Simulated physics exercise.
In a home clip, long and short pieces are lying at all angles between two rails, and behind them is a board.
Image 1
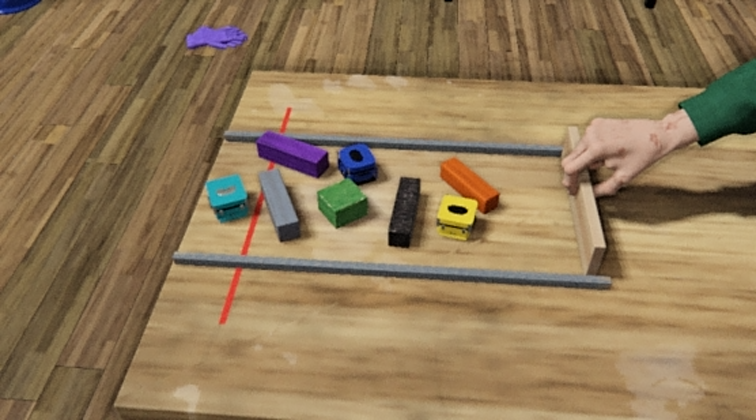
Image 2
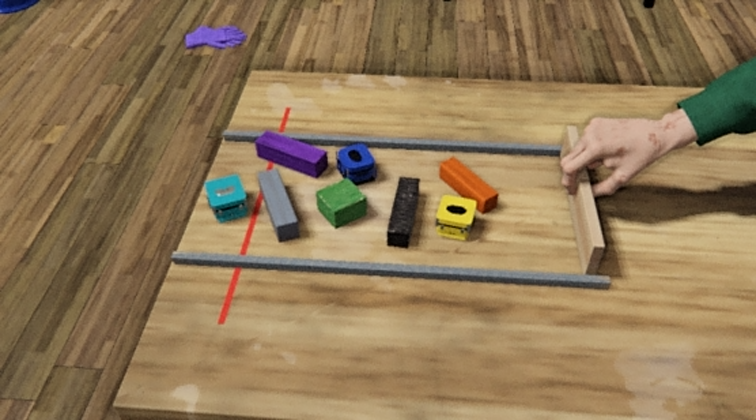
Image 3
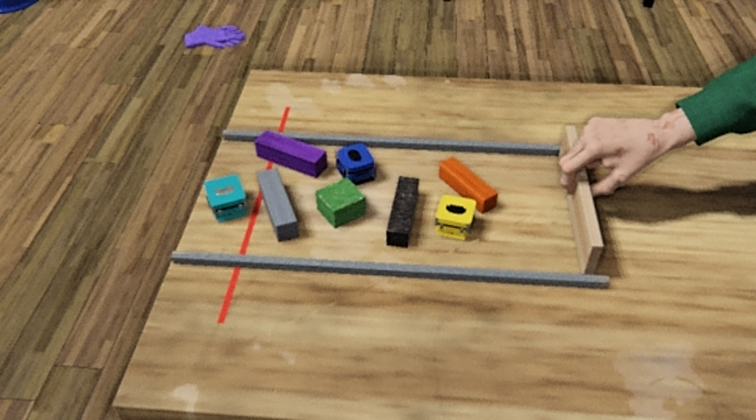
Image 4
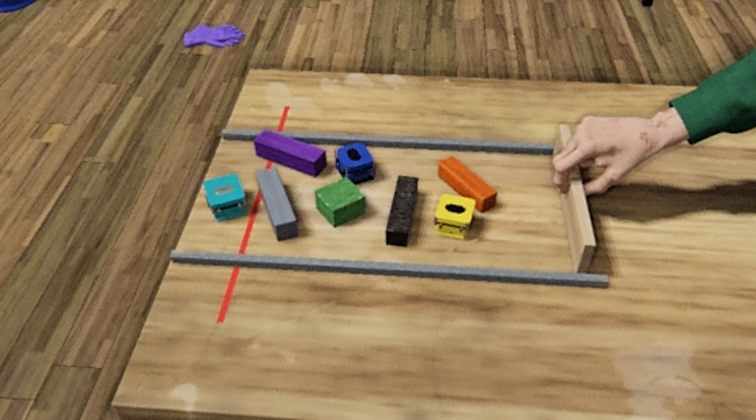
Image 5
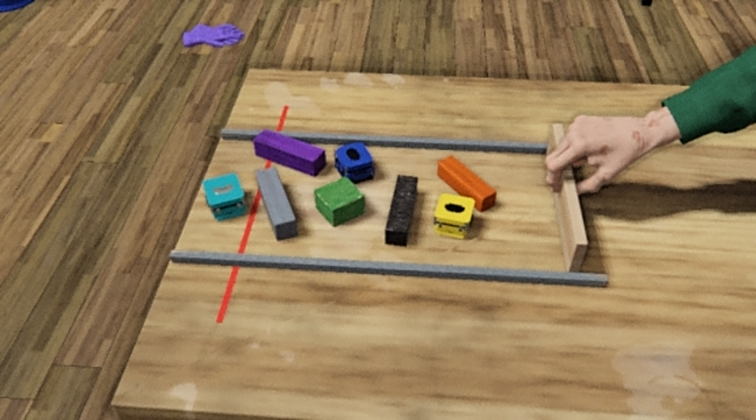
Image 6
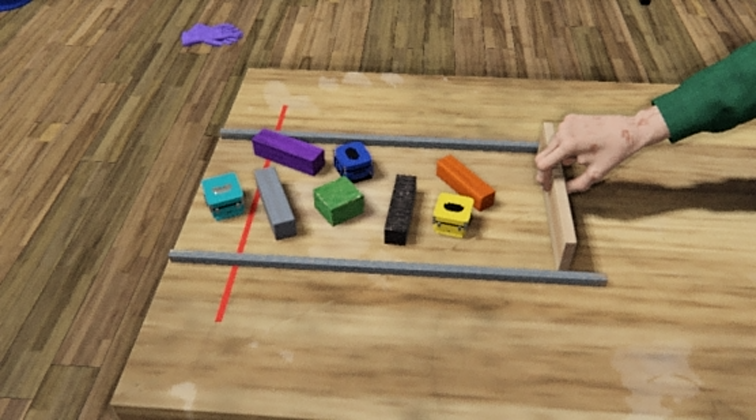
A wooden tabletop above a plank floor is seen from above at an angle, with a purple glove lying on the floor behind. Between two grey rails lie turquoise, purple, grey, blue, green, black, orange and yellow pieces, with a red line crossing at left. A green-sleeved hand at right first holds a board still, then slides it slightly left, while the pieces stay put and the view barely shifts.
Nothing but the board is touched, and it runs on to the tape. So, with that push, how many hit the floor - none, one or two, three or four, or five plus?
It sends over the edge three or four pieces.
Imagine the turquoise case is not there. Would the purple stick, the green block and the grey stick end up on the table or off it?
Purple stick: Is gone; green block: Is gone; grey stick: Is gone.
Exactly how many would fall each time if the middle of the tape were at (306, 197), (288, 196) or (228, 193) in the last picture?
1, 2, 6.
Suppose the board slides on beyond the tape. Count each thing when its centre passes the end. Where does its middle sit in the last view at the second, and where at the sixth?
The first puts it near (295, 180), the next near (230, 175).
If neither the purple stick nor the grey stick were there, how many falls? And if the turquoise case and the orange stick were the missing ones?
2 and 3.
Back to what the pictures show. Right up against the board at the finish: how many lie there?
2 of them.
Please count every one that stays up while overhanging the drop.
In total, 0 of them.
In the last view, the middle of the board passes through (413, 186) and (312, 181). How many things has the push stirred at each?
Moved so far: 4, later 8.
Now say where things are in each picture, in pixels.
Turquoise case (228, 199); purple stick (293, 154); grey stick (279, 204); board (581, 197); tape (262, 197), in the first picture.
Purple stick (292, 154); blue case (356, 165), in the second picture.
Grey stick (278, 204); board (578, 196), in the third picture.
Turquoise case (226, 198); green block (340, 202), in the fourth picture.
Purple stick (290, 152); yellow case (454, 217), in the fifth picture.
Turquoise case (224, 197); purple stick (289, 152); grey stick (275, 202); board (554, 193); tape (258, 195), in the sixth picture.
Early on, none off yet; turquoise case at rest near (224, 197); purple stick at rest near (289, 152); grey stick at rest near (275, 202).
A while later, none off yet; turquoise case travelled a little near (213, 196); purple stick travelled a little near (270, 151); grey stick travelled a little near (241, 203).
Finally, the number that fall off is three or four; lost, green block, grey stick, purple stick and turquoise case.
